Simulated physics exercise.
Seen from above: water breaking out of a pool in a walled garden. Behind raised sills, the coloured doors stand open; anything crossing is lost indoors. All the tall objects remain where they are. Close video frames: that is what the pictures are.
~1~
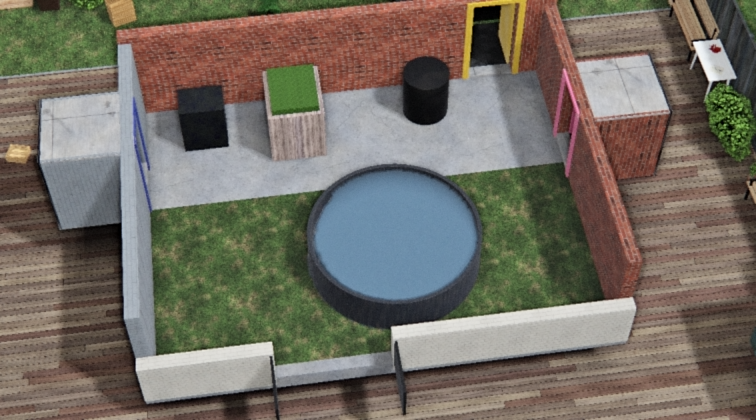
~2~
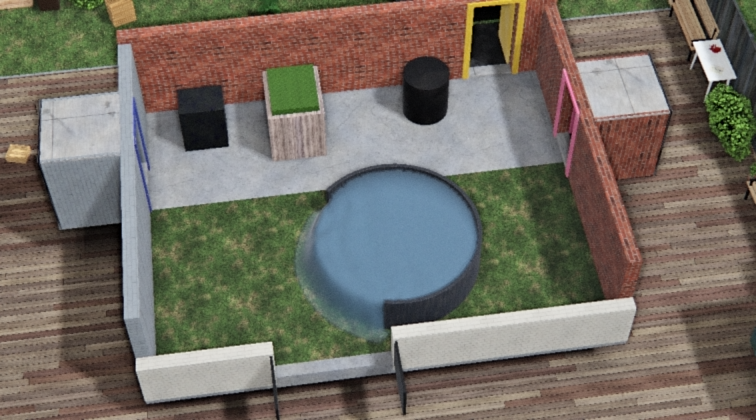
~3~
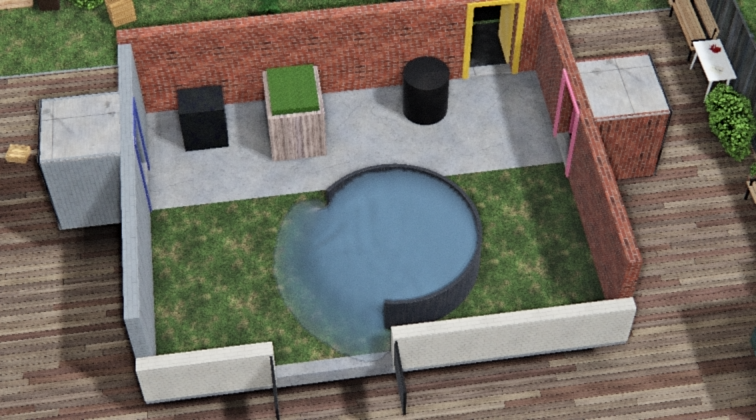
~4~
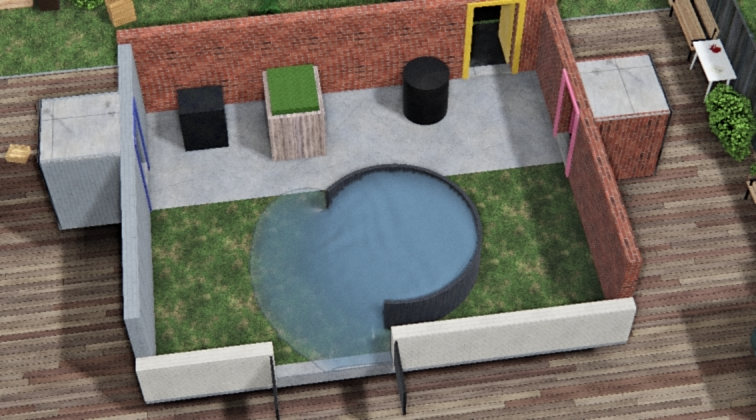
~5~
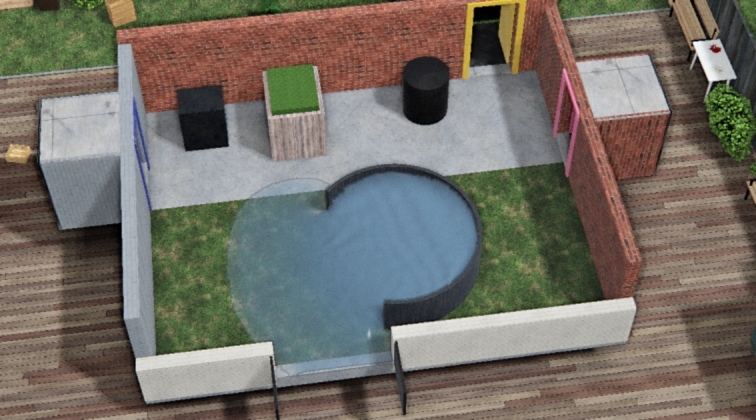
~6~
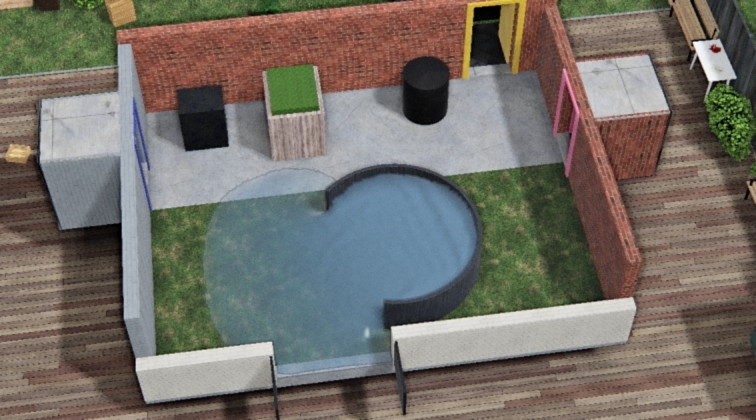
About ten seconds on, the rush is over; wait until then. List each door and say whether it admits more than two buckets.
As I see it, the yellow door will not count as flooded; the pink door will not count as flooded; the blue door will not count as flooded.
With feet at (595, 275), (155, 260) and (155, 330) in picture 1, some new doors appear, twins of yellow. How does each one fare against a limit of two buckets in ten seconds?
Well, the first one doesn't reach it, the next overshoots, and the last overshoots.
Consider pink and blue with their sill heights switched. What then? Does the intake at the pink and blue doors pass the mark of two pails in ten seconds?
Pink door stays within bounds; blue door overflows.
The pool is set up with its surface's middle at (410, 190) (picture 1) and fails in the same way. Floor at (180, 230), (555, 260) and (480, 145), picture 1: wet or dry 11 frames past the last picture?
As listed: Awash, dry, dry.
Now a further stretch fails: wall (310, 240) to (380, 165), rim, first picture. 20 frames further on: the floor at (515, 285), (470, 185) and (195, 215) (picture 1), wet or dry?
Going through them one by one, I'd say high and dry, then high and dry, then waterlogged.
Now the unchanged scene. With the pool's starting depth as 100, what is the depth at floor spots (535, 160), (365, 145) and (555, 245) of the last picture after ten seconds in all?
About 12, 8 and 0 percent, in that order.
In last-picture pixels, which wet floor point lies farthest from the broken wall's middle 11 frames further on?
Close to (147, 114).
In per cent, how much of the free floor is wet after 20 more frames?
Around 45 percent.
A moment on, water covers 40 % of the floor; the yellow door not reached, the pink door not reached, the blue door not reached.
Next, water covers 45 % of the floor; the yellow door not reached, the pink door not reached, the blue door wet at the sill, nothing in.
Then, water covers 45 % of the floor; the yellow door not reached, the pink door not reached, the blue door wet at the sill, nothing in.
Later, water covers 65 % of the floor; the yellow door not reached, the pink door not reached, the blue door wet at the sill, nothing in.
In the end, water covers 90 % of the floor; the yellow door wet at the sill, nothing in, the pink door wet at the sill, nothing in, the blue door wet at the sill, nothing in.
